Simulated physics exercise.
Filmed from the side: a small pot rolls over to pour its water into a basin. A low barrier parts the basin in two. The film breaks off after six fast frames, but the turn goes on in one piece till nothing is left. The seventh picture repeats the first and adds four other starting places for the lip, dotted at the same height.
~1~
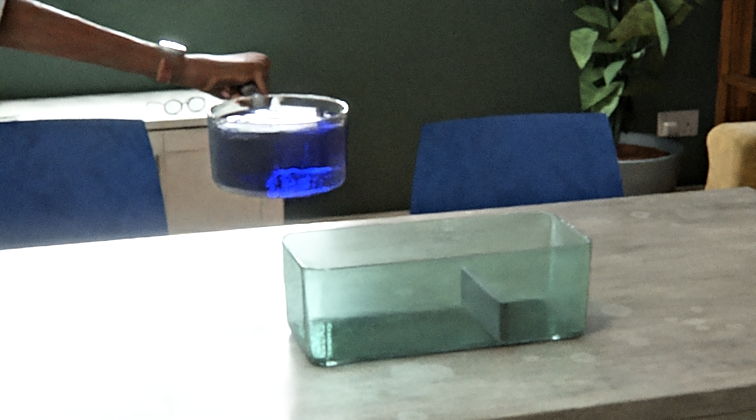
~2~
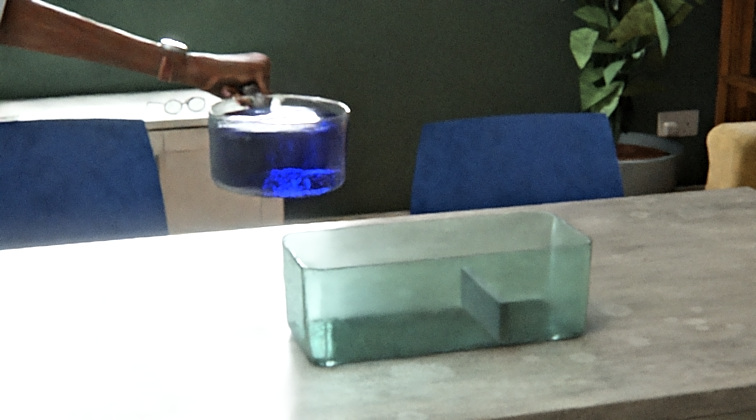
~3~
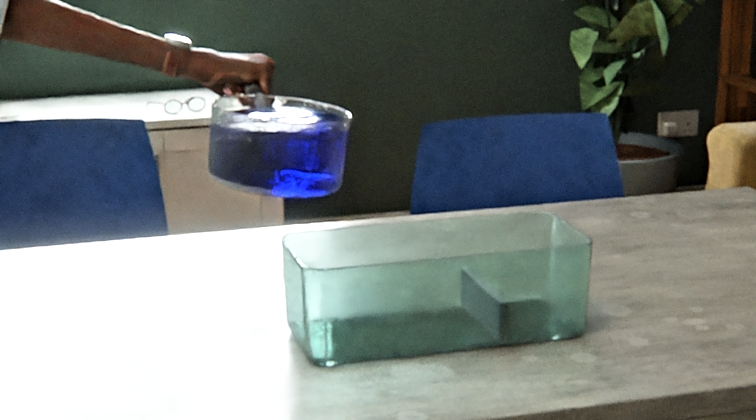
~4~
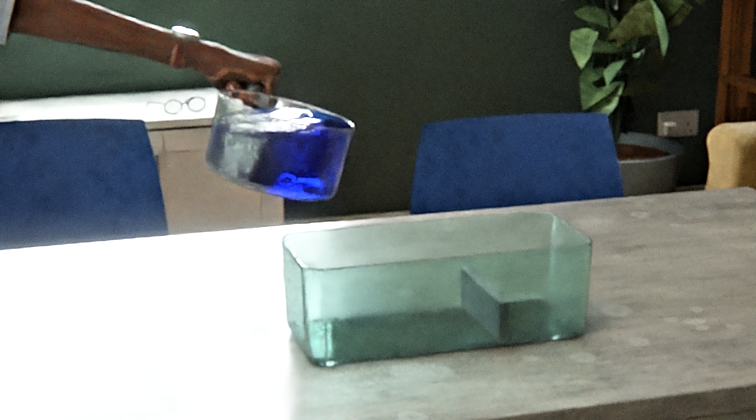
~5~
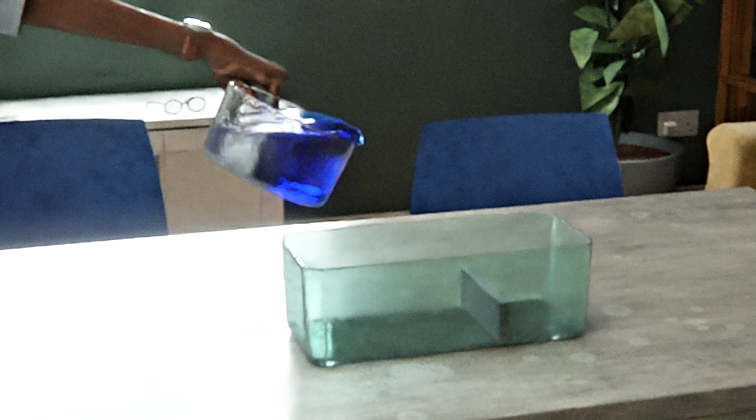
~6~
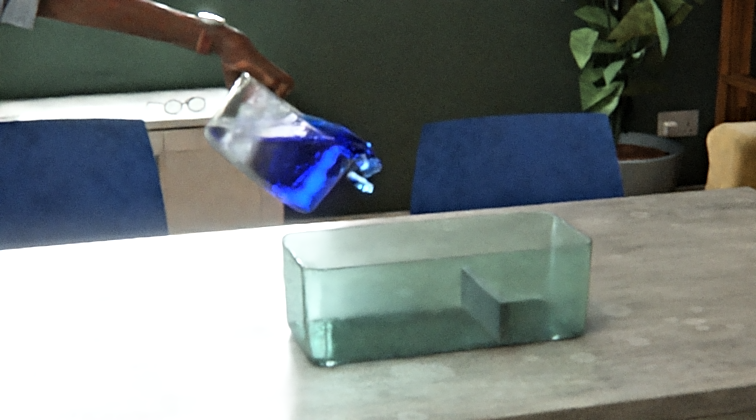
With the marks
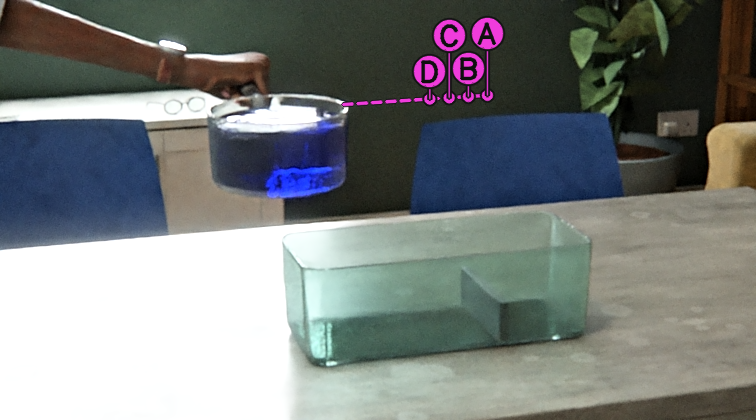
The video shows a hand holding a clear pot of blue water above and to the left of a greenish, transparent basin with a low divider, then tilting the pot rightward until water comes over its lip.
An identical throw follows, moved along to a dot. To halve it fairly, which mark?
Choose C.
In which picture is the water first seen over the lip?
In picture 5.
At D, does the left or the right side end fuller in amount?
The left side.
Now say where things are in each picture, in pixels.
Upright, lip at (343, 104); basin from (306, 364) to (584, 333); top of the wall at (484, 283); nothing has left yet.
Upright, lip at (344, 106); nothing has left yet.
Tipped about 7°, lip at (347, 112); nothing has left yet.
Tipped about 16°, lip at (350, 123); nothing has left yet.
Tipped about 27°, lip at (352, 137); water is over the lip, down to (358, 140).
Tipped about 40°, lip at (351, 153); water is over the lip, down to (364, 187).
On the marked copy, A at (487, 95); B at (468, 96); C at (449, 97); D at (429, 99).
If A is chosen, about 35 % ends left of the wall and 61 % right of it; 4 % is lost outside.
If B is chosen, about 34 % ends left of the wall and 60 % right of it; 6 % is lost outside.
If C is chosen, about 51 % ends left of the wall and 45 % right of it; 4 % is lost outside.
If D is chosen, about 65 % ends left of the wall and 32 % right of it; 3 % is lost outside.
